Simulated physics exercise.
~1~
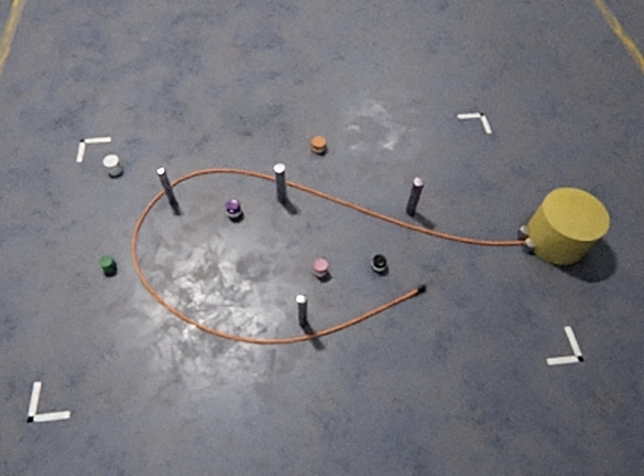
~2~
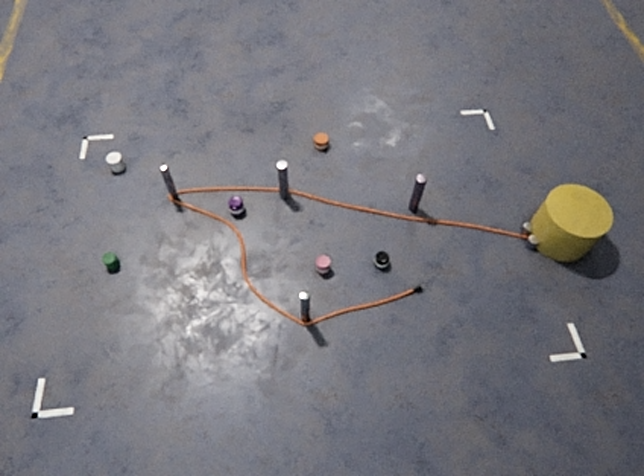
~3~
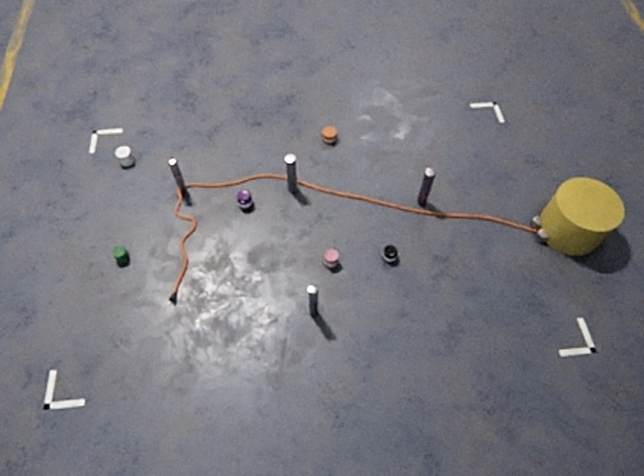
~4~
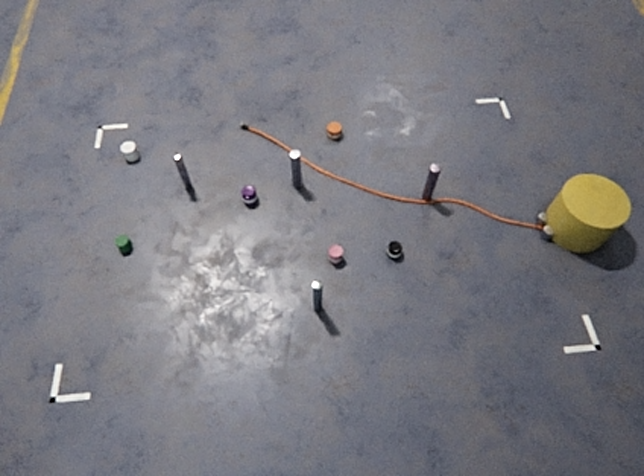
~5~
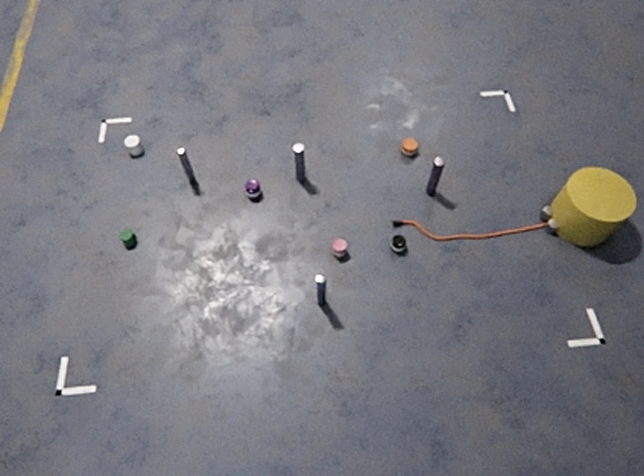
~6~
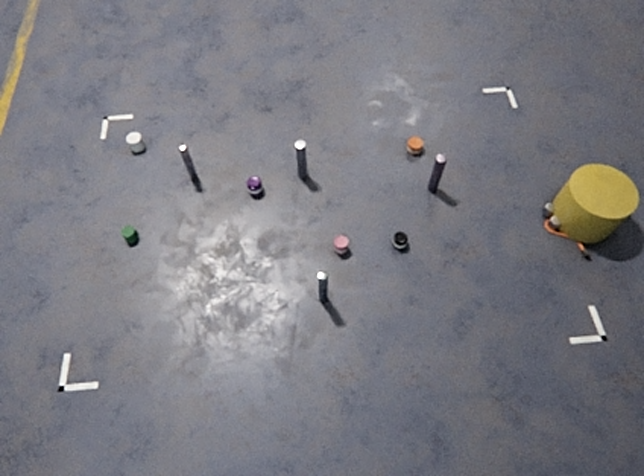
An orange cord slides around posts, knocks an orange container right, and retracts toward a yellow drum.
